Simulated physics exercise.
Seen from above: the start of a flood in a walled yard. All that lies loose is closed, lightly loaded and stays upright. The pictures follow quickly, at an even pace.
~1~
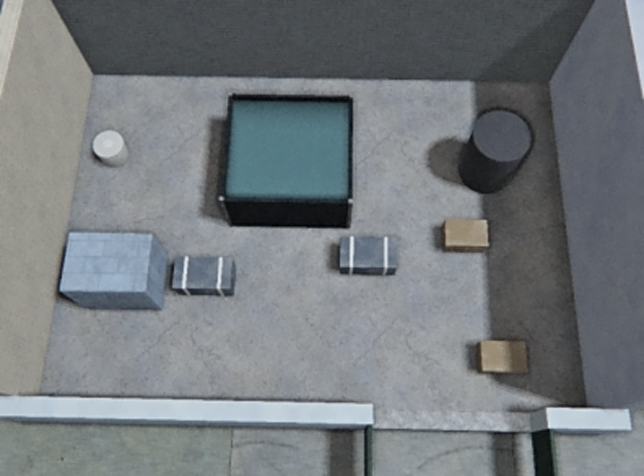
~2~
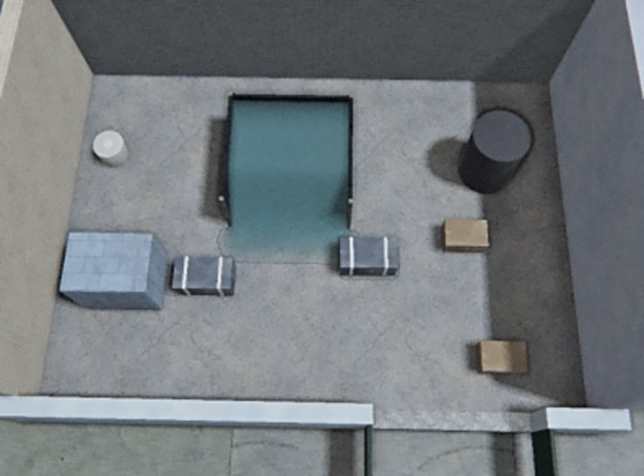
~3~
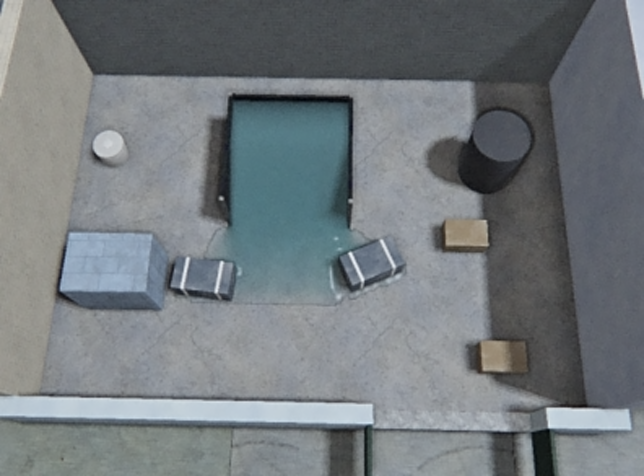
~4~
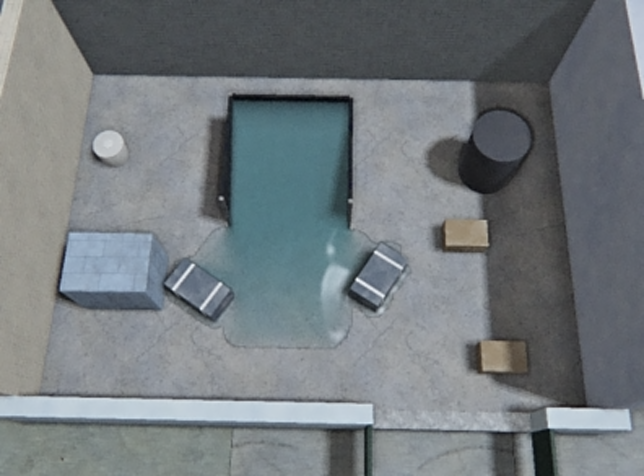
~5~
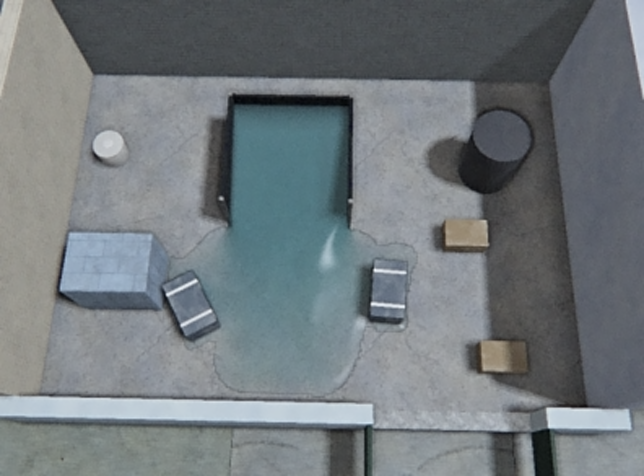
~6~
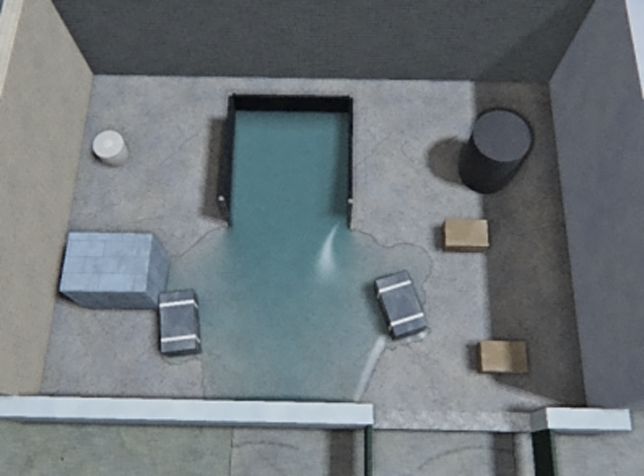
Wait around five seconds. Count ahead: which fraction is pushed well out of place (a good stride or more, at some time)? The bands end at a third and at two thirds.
It is two thirds or above.
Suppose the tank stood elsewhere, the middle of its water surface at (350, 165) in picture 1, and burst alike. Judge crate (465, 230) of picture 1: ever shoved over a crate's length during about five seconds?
For that one: Not that far.
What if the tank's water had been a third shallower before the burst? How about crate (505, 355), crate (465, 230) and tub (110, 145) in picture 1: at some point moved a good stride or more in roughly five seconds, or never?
In turn: Swept aside, never so far, never so far.
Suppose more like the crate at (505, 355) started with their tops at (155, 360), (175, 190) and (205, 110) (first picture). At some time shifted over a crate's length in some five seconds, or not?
As listed: Shifted that much, never so far, no.
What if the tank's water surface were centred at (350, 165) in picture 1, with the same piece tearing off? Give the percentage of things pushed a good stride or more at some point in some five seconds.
Close to 60 %.
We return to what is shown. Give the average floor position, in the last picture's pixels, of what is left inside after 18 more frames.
Around (302, 260).
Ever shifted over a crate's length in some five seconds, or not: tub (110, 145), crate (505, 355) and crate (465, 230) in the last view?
As listed: Shifted that much, yes, short of that.
A moment on, 2 of 5 are well off their spots; 0 afloat.
Next, 2 of 5 are well off their spots; 1 afloat.
Later, 3 of 5 are well off their spots; 2 afloat.
In the end, 4 of 5 are well off their spots, and 4 have been at some point; 3 afloat.
